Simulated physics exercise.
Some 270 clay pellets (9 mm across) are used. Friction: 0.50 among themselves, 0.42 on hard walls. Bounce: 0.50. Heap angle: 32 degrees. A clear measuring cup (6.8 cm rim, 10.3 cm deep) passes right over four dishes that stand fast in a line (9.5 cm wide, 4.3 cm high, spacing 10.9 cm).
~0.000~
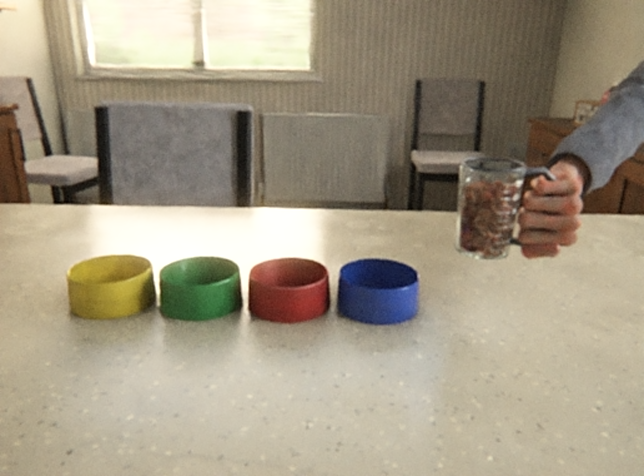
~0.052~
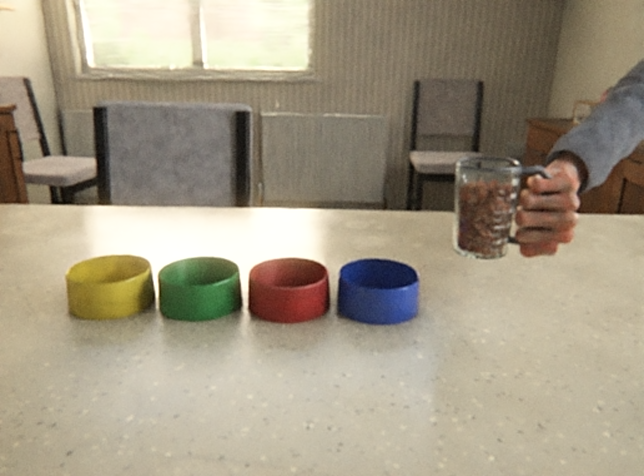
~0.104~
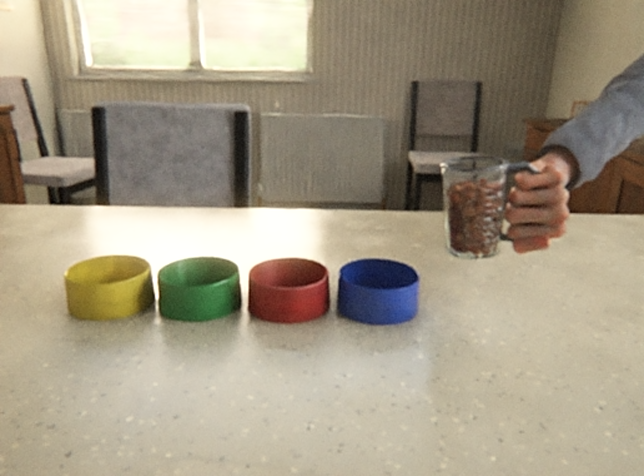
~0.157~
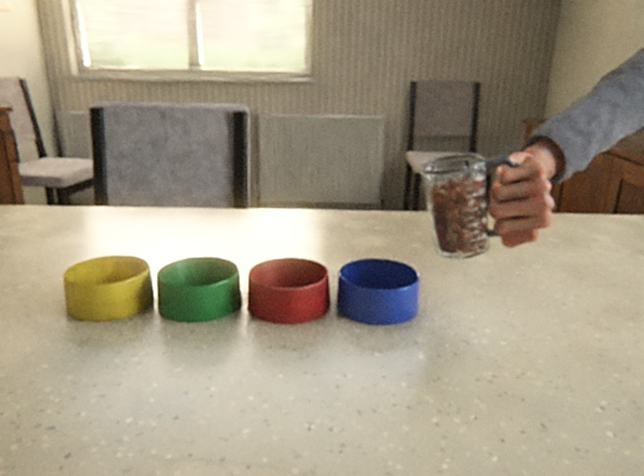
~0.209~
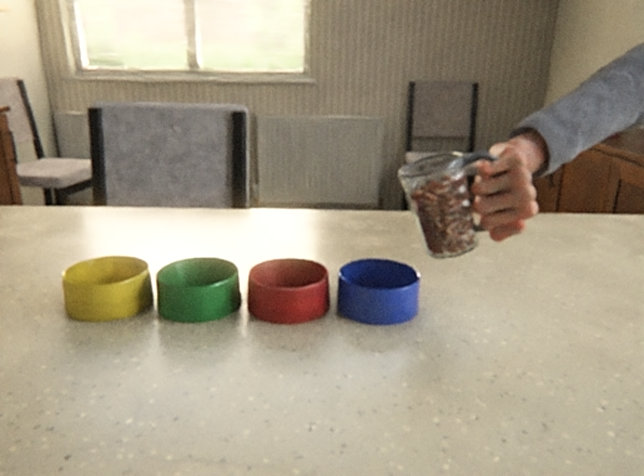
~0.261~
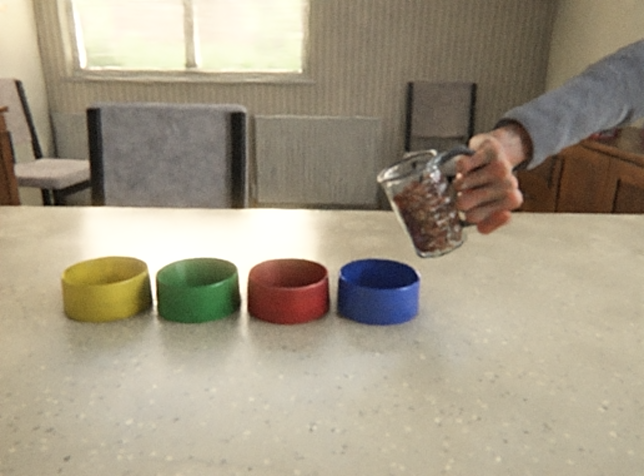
On a pale speckled table in a room with chairs and a window, yellow, green, red and blue dishes stand in a row. A hand at the right holds a clear measuring cup of small brownish pieces nearly upright, then moves it left while tilting it toward the blue dish.
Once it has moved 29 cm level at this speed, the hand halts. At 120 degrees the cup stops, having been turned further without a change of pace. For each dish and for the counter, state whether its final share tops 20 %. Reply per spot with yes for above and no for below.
Red: No, below. Blue: No, below. Green: Yes, above. Yellow: No, below. Counter: No, below.
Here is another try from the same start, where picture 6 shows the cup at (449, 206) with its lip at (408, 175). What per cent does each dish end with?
Final shares - red 0 %, blue 0 %, green 90 %, yellow 0 %.
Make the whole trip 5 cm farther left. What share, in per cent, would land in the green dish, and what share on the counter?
Then: Green 0; counter 30.
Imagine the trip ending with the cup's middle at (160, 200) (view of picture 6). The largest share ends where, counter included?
Most of it ends up at yellow.
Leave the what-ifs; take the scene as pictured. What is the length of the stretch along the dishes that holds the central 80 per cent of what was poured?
The stretch is around 6 cm long.
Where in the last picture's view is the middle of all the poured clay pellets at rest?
Roughly (191, 286).
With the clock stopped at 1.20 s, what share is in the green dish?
I'd say around 80 per cent.
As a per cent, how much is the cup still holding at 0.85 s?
I reckon around 100 per cent.
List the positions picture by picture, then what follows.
Cup at (487, 208), tilt 0 degrees, lip at (462, 164), moved 0.0 cm; middle of the pieces at (486, 218); blue dish at (379, 274); red dish at (289, 272); green dish at (200, 270); yellow dish at (111, 268), in the first picture.
Cup at (484, 208), tilt 1 degrees, lip at (458, 164), moved 0.4 cm; middle of the pieces at (483, 217), in the second picture.
Cup at (473, 207), tilt 6 degrees, lip at (444, 166), moved 1.6 cm; middle of the pieces at (473, 217), in the third picture.
Cup at (457, 207), tilt 13 degrees, lip at (422, 170), moved 3.5 cm; middle of the pieces at (459, 216), in the fourth picture.
Cup at (441, 206), tilt 19 degrees, lip at (401, 174), moved 5.4 cm; middle of the pieces at (444, 215), in the fifth picture.
Cup at (425, 206), tilt 26 degrees, lip at (381, 178), moved 7.2 cm; middle of the pieces at (429, 215); blue dish at (379, 274); red dish at (288, 273); green dish at (197, 271); yellow dish at (106, 270). Its pace works out near 130 degrees a second; the hand travels 36 cm a second, in the sixth picture.
Then, at 0.62 s, tilt 72 degrees; cup holds 100 %.
After 0.85 s, tilt 102 degrees; cup holds 100 %.
Then, at 1.20 s, tilt 120 degrees; cup holds 15 %, green 80 %.
At rest (1.9 s), red 0 %, blue 0 %, green 95 %, yellow 0 %, counter 5 %.
